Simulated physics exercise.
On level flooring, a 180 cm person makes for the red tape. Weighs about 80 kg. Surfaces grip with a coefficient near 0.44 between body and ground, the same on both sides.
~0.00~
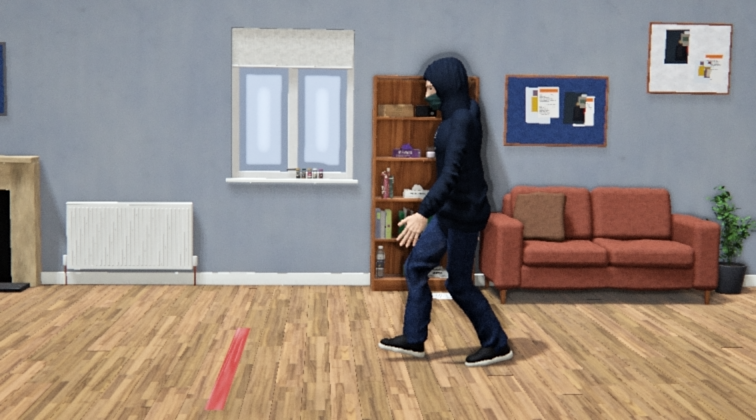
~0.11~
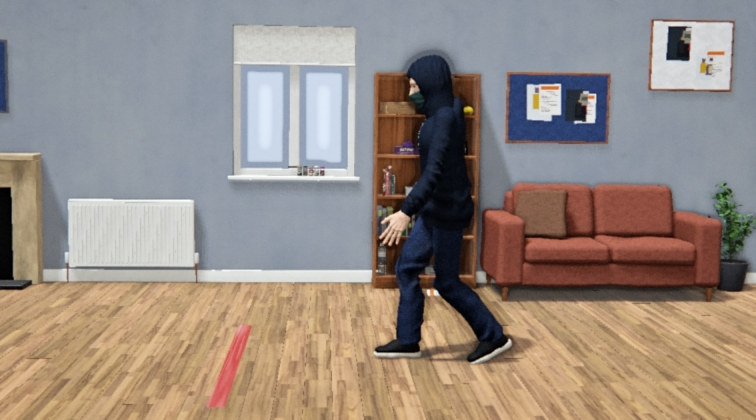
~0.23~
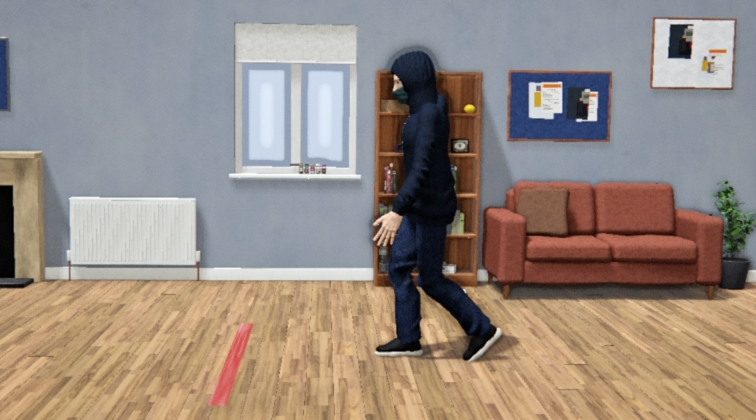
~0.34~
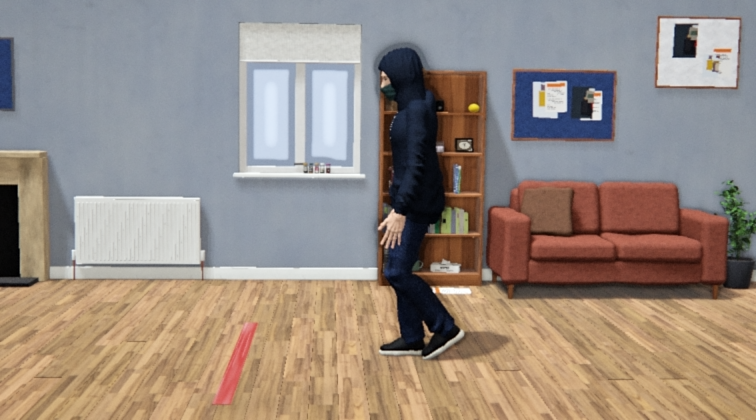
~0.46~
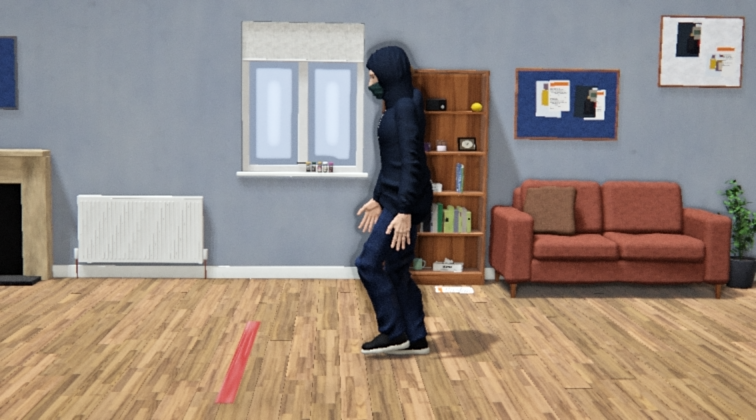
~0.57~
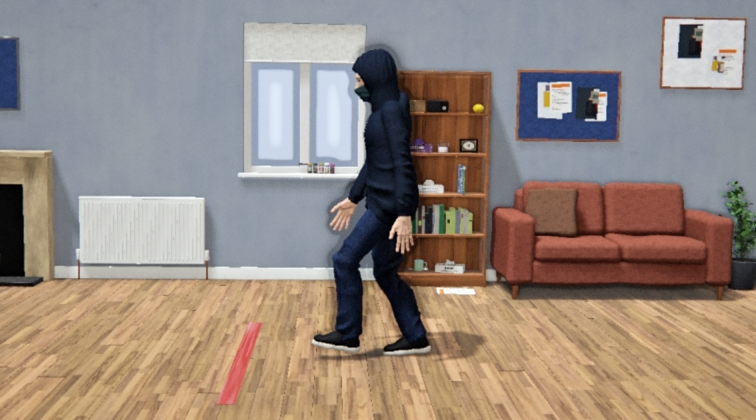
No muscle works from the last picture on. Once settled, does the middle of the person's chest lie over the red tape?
No, under-reaches.
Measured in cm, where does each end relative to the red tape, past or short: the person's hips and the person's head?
Person's hips, 60 centimetres short; person's head, 20 centimetres short.
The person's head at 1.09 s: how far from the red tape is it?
Around 20 cm shy of it.
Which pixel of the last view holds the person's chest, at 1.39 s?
Near (308, 298).
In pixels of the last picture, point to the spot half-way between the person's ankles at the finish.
(356, 348).
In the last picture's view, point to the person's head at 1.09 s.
Roughly (280, 248) in the last view.
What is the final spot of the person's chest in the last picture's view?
Roughly at (318, 343).
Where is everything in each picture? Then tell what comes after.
In the first frame, person's chest (460, 145), person's hips (462, 209), person's head (453, 96), red tape (222, 376).
In the second frame, person's chest (444, 143), person's hips (446, 206), person's head (437, 94); hips 10 cm further on.
In the third frame, person's chest (428, 139), person's hips (430, 203), person's head (420, 90); hips 20 cm further on.
In the fourth frame, person's chest (416, 136), person's hips (418, 199), person's head (408, 86); hips 30 cm further on.
In the fifth frame, person's chest (404, 134), person's hips (406, 198), person's head (396, 85); hips 38 cm further on.
In the sixth frame, person's chest (390, 137), person's hips (392, 201), person's head (382, 88), red tape (234, 370); hips 47 cm further on.
After 0.84 s the person's chest is 62 cm short of the red tape, near (351, 188) in the last picture's view.
After 1.09 s the person's chest is 46 cm short of the red tape, near (323, 270) in the last picture's view; the person's hips 64 cm short of the red tape.
After 1.39 s the person's chest is 38 cm short of the red tape, near (308, 298) in the last picture's view.
At rest, 2.3 s, person's hips stop short of the red tape; person's head stops short of the red tape; person's chest stops short of the red tape.
